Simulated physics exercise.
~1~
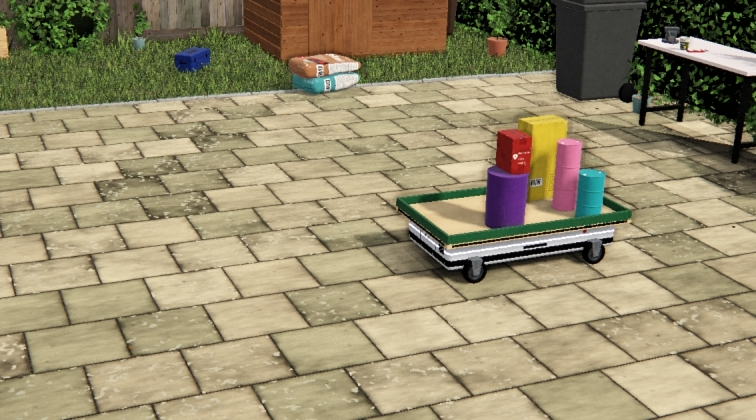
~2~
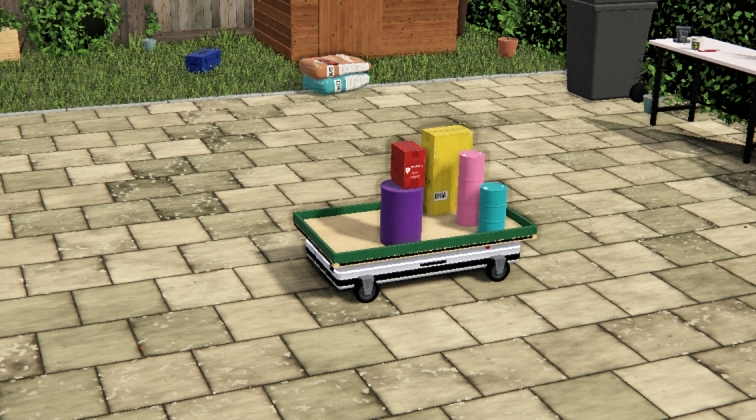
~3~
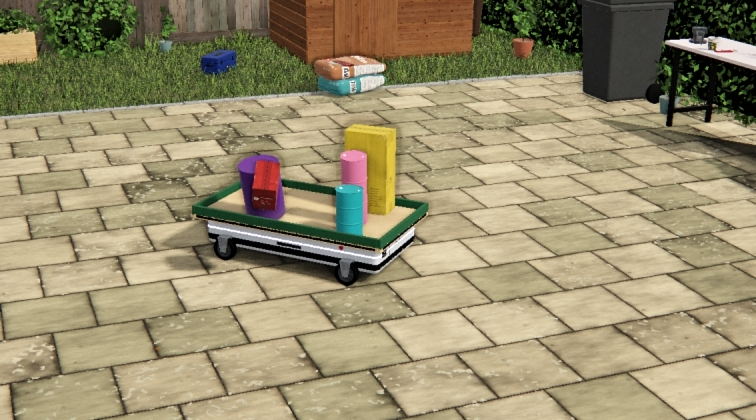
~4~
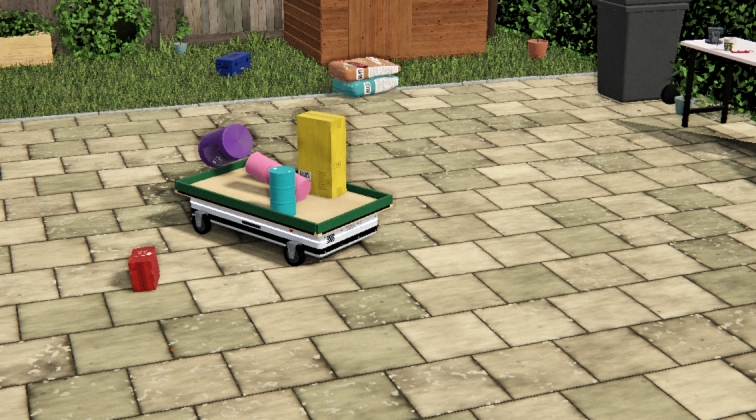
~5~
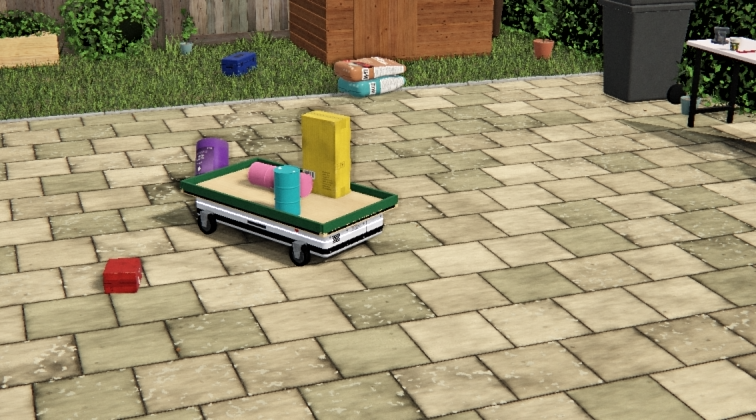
A cart rolls left and turns, spilling its purple pail and red box onto the paving.
